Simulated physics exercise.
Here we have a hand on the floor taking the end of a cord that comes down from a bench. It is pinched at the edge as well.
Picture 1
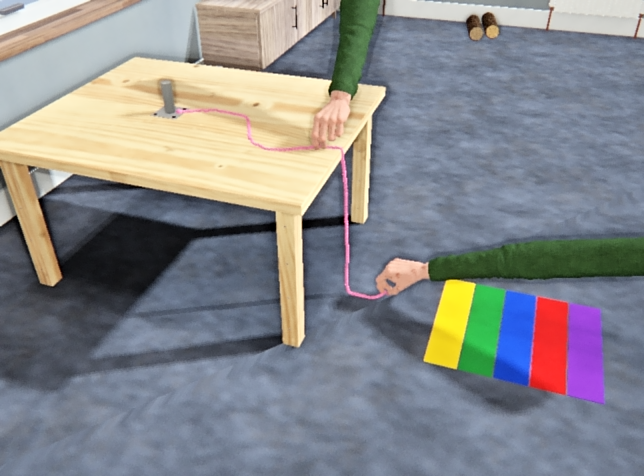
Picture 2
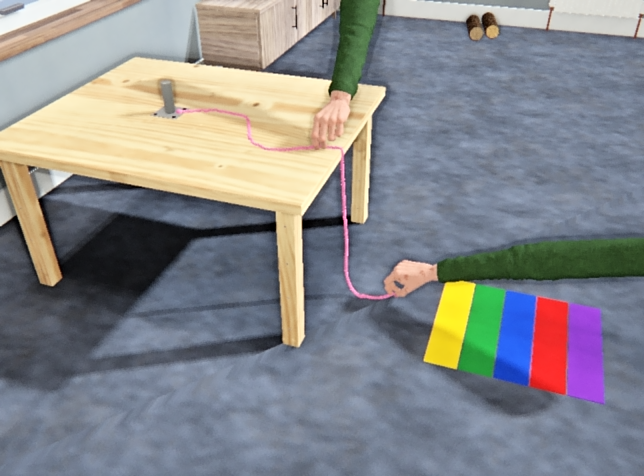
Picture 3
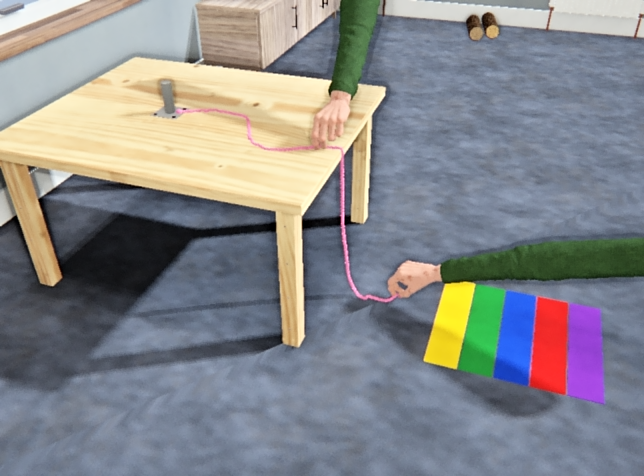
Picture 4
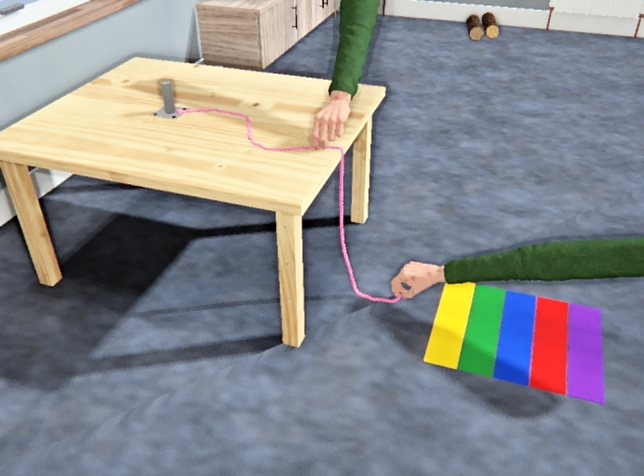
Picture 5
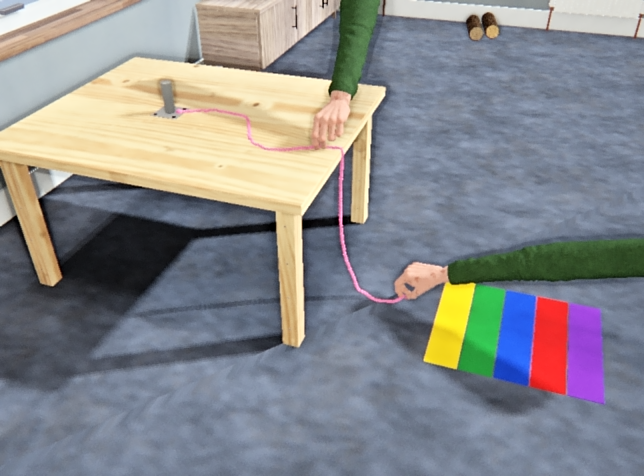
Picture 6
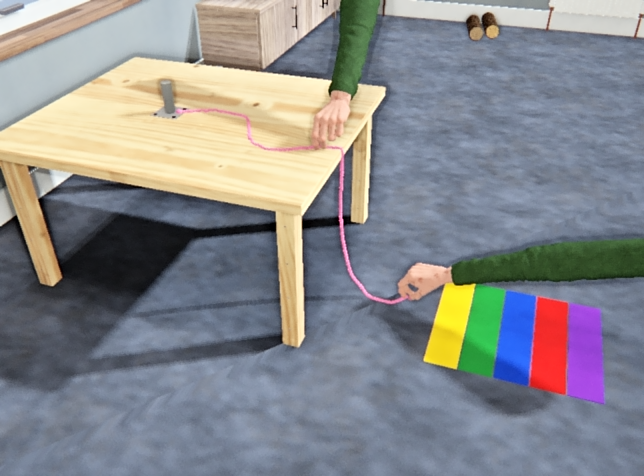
In this clip, one hand pinches a pink cord at the edge of a wooden table while another, near the floor, holds its lower end and moves it slightly right toward a mat of coloured stripes.
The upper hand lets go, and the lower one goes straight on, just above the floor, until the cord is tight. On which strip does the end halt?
The red one.
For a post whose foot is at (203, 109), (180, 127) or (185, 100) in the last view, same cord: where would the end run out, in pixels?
In that order: (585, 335), (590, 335) and (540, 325).
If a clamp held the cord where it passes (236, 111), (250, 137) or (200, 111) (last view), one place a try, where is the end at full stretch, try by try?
In that order: (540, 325), (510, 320) and (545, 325).
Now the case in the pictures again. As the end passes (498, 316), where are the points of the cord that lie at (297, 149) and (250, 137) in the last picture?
Near (342, 155) and (288, 136).
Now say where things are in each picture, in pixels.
The first picture shows end (385, 292); yellow (444, 348); green (478, 356); blue (513, 364); red (549, 372); purple (586, 381).
The second picture shows end (394, 293); cord through (206, 112) (249, 126) (279, 150) (342, 162) (345, 225) (349, 283).
The third picture shows end (397, 294).
The fourth picture shows end (400, 295); cord through (206, 112) (249, 126) (279, 150) (342, 162) (341, 224) (353, 284).
The fifth picture shows end (404, 296).
The sixth picture shows end (407, 296); cord through (206, 112) (249, 126) (279, 150) (342, 162) (341, 224) (358, 283).
Early on, end near (498, 316); over green.
Midway, end near (532, 323); over blue.
At the end of the slack, end near (553, 327); over red. It halts on the red strip.
